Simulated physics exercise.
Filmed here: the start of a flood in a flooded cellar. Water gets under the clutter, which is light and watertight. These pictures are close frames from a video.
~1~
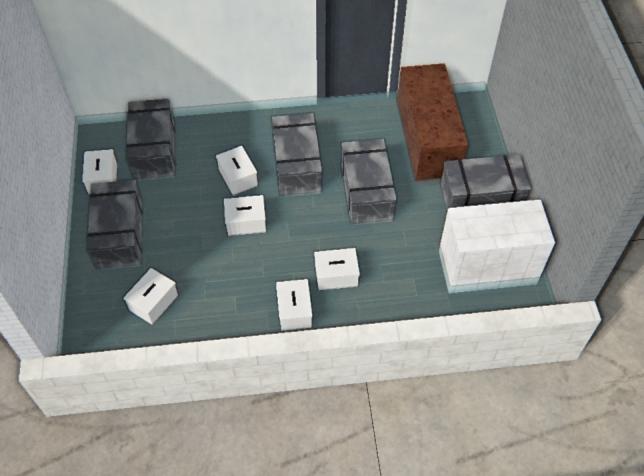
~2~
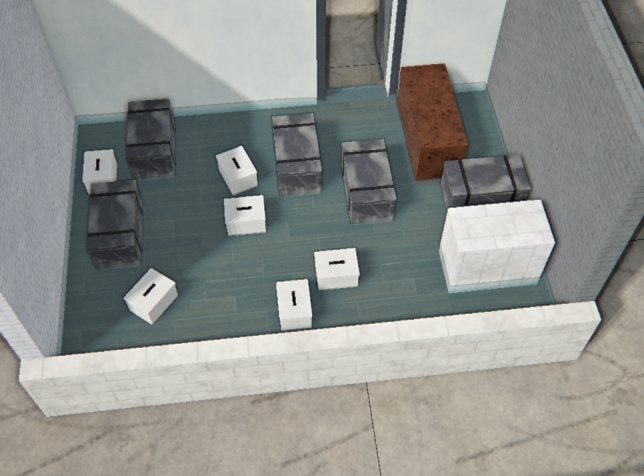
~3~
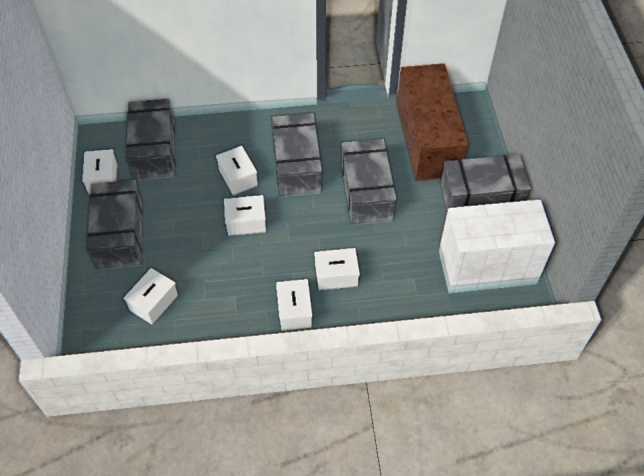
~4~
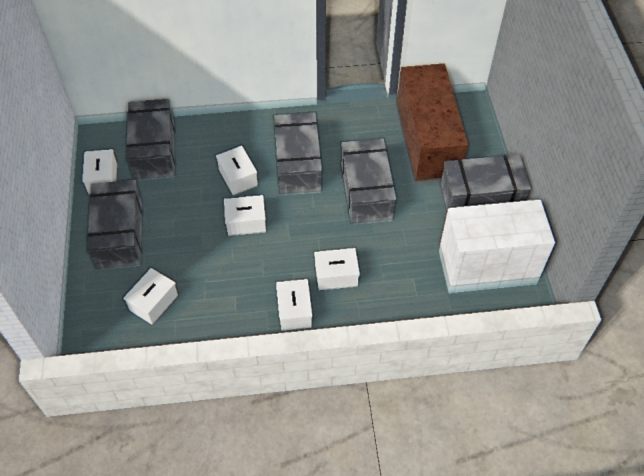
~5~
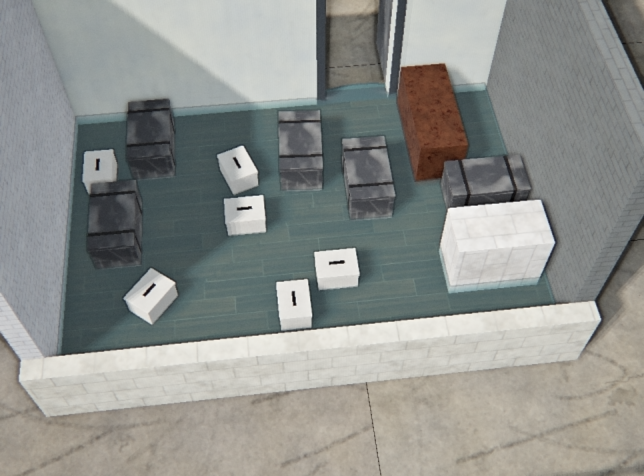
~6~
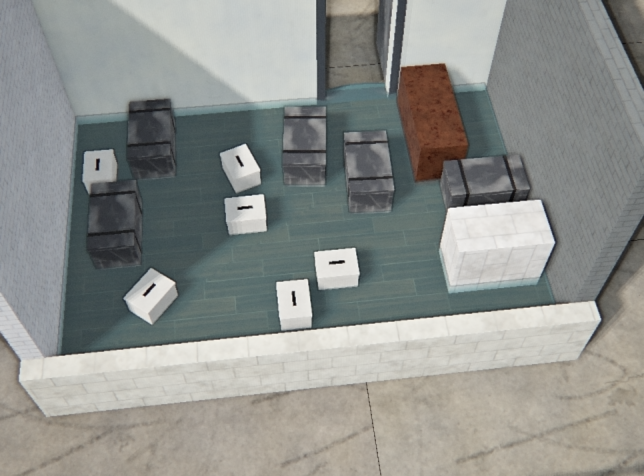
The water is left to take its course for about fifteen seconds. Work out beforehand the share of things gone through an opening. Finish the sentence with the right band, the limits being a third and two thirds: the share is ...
The share is under a third.
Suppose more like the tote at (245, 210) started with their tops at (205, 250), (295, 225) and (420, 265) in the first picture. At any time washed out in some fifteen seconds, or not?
The first does not leave, the second does not leave, and the third does not leave.
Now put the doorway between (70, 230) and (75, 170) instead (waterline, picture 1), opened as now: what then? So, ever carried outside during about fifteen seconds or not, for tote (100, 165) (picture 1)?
Answer: Out.
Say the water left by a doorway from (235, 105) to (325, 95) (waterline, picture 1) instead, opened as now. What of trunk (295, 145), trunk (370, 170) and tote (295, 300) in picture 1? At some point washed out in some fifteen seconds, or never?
Taking them one after another, flushed away, then flushed away, then held back.
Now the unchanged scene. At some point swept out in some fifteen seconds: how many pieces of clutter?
It adds up to 0.
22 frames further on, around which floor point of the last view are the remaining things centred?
(280, 192).
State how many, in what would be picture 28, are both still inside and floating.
The count is 11.
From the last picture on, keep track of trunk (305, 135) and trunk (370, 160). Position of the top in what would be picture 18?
Look around pixels (343, 100) and (383, 97).
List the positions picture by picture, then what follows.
A trunk at (296, 143), afloat; a trunk at (368, 170) floats; 0 of 11 have shifted, in the first frame.
A trunk at (296, 143), afloat; a trunk at (368, 170) floats; 0 of 11 have shifted, in the second frame.
A trunk at (296, 143), afloat; a trunk at (368, 170), afloat; 0 of 11 have shifted, in the third frame.
A trunk at (297, 142), afloat; a trunk at (368, 170) floats; 0 of 11 have shifted, in the fourth frame.
A trunk at (300, 139), afloat, close to its start; a trunk at (368, 167), afloat, close to its start; 2 of 11 have shifted, in the fifth frame.
A trunk at (305, 134), afloat, close to its start; a trunk at (369, 160), afloat, close to its start; 3 of 11 have shifted, in the sixth frame.
A moment on, 0 of 11 are out; 11 afloat.
Next, 0 of 11 are out; 11 afloat.
Later, 0 of 11 are out; 11 afloat.
In the end, 0 of 11 are out; 11 afloat.
